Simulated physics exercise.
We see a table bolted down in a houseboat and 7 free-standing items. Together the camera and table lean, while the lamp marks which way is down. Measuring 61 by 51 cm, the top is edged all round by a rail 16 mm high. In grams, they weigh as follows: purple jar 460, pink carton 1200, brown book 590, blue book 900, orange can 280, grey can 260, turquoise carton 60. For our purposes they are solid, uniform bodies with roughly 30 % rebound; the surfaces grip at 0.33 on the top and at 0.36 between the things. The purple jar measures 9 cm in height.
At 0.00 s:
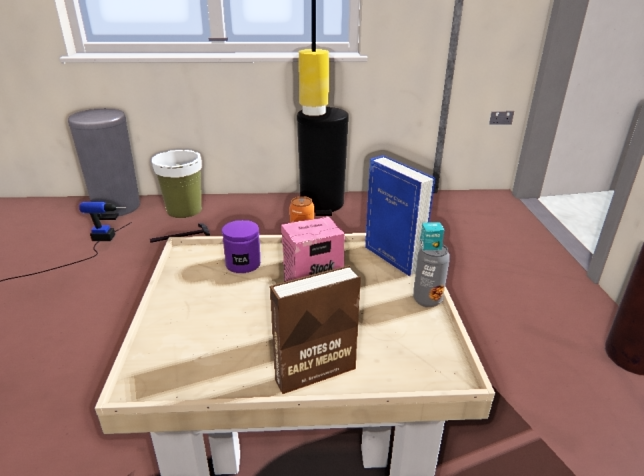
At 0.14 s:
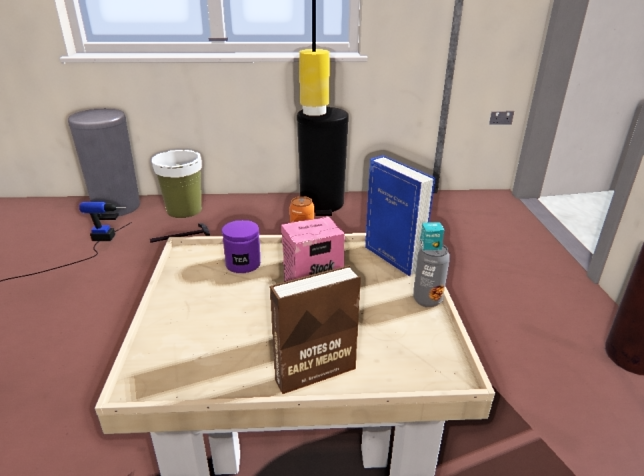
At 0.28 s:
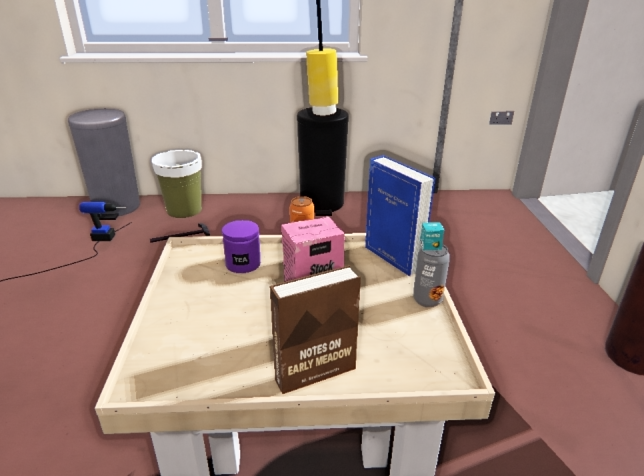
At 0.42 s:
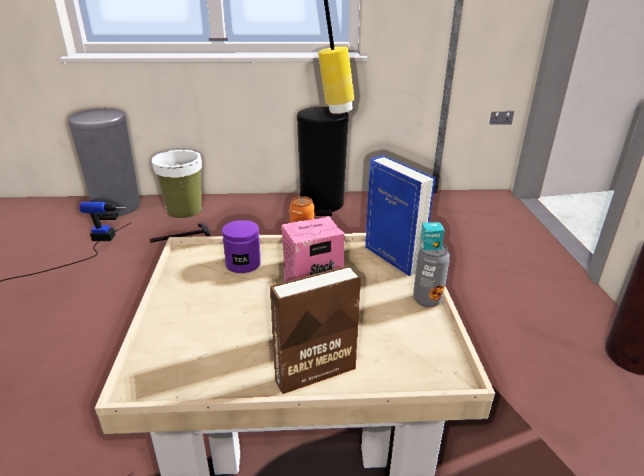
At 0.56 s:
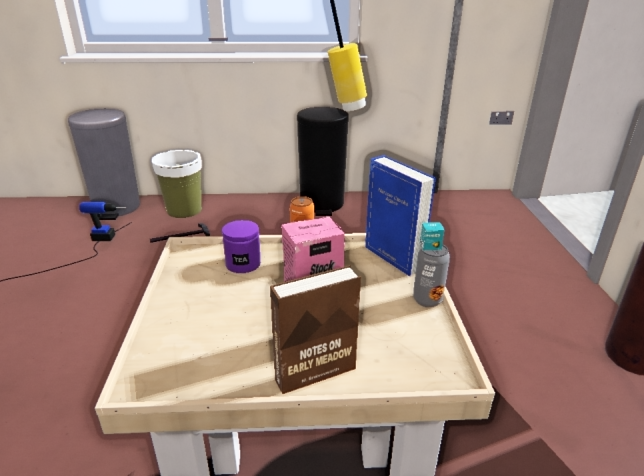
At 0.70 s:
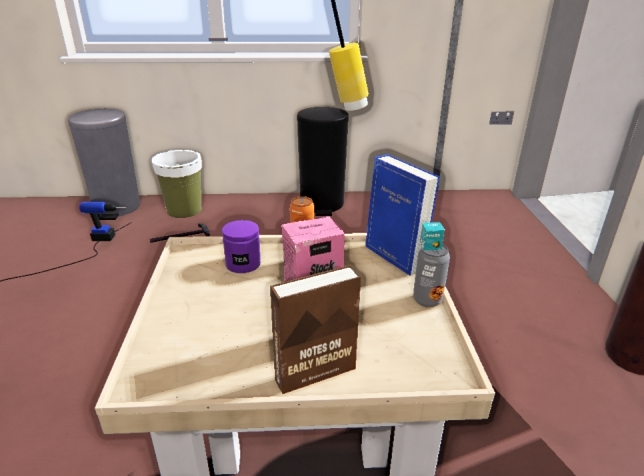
A yellow lamp hangs straight down beyond a wooden tray table holding books, a purple jar, cartons and cans, then swings gradually to the right. The items on the table keep their places, until the blue book at the back leans slightly to the right.
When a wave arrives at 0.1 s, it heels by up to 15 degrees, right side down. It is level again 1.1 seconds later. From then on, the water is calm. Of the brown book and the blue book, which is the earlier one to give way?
It is the latter of the two.
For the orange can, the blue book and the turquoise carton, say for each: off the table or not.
When everything stops, the orange can is still in bounds, the blue book is out of bounds, and the turquoise carton is still in bounds.
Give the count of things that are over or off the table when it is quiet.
I count 1.
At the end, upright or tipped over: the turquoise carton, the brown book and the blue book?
Well, the turquoise carton holds steady, the brown book holds steady, and the blue book tumbles down.
After 1.10 s, floor tilted 1°, right side down; blue book now off the table.
After 1.40 s, boat level.
After 1.60 s, brown book resting near (317, 330).
In the end (1.7 s), off the table, blue book; the other 6 under 5 cm from the start. At the end, from the last picture's camera, brown book near (317, 330). Brown book was never lost; blue book went at 0.96 s.
